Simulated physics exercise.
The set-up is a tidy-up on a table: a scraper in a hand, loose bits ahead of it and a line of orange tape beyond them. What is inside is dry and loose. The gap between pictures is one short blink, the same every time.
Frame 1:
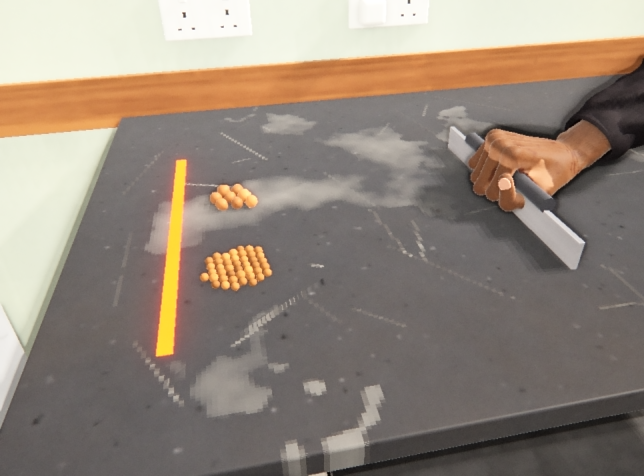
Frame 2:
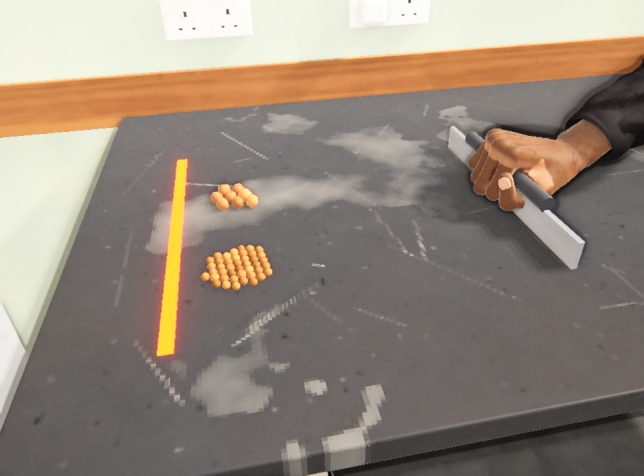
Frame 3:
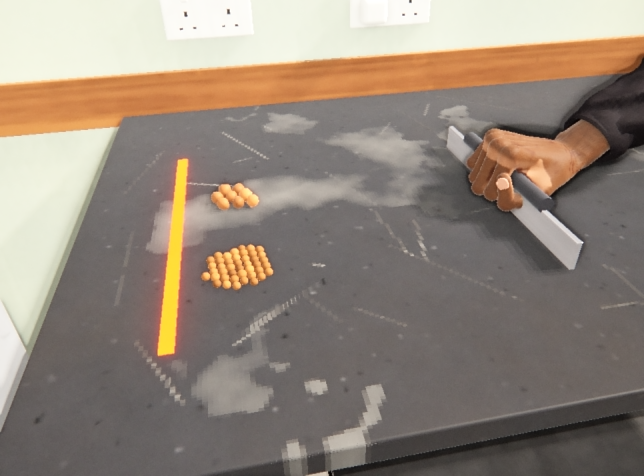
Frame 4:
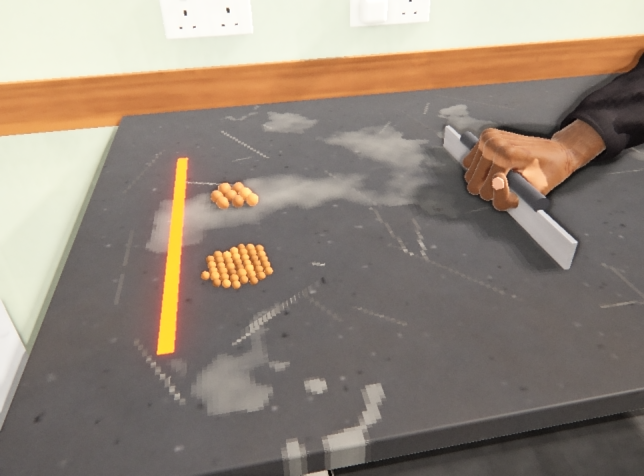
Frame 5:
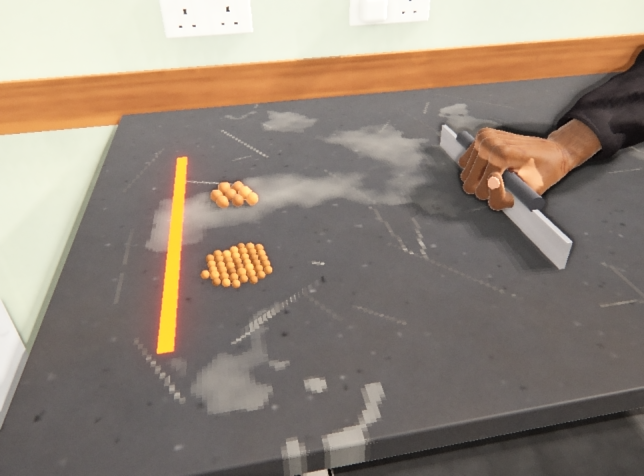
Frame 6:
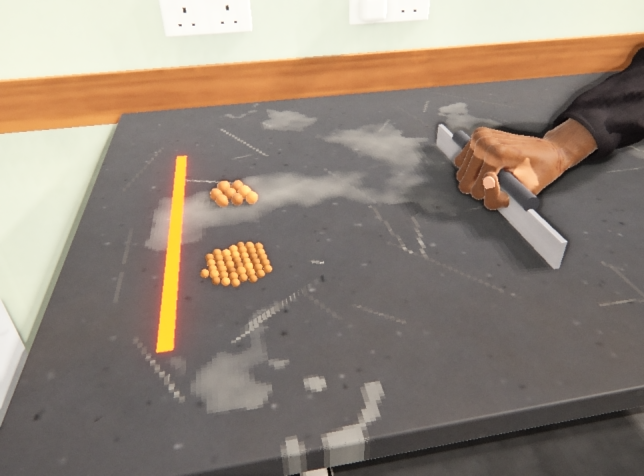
In this clip, a hand holding a scraper rests on the right of a dark, scuffed table, then shifts slightly left, while two clusters of small round orange-brown bits stay still near a strip of orange tape.
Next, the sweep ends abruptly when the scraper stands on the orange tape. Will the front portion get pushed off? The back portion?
My prediction: The front portion ends up fully on; the back portion ends up fully on.
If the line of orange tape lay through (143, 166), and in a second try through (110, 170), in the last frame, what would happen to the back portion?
At the first spot it does not fall, and at the second spot it has some fall off.
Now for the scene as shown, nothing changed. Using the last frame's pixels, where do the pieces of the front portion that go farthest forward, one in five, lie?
Its middle rests roughly at (133, 274).
Then, 2.24 s later than the last frame, scraper still moving, near (332, 189); front portion all on the table, its front near (205, 274); back portion all on the table, its front near (216, 195).
Then, 4.51 s later than the last frame, scraper stopped at the orange tape; front portion all on the table, its front near (129, 270); back portion all on the table, its front near (141, 206).
Then, 4.79 s later than the last frame, scraper stopped at the orange tape; front portion all on the table, its front near (127, 270); back portion all on the table, its front near (141, 206).
When it is over, scraper stopped at the orange tape; front portion all on the table, its front near (127, 270); back portion all on the table, its front near (141, 206).
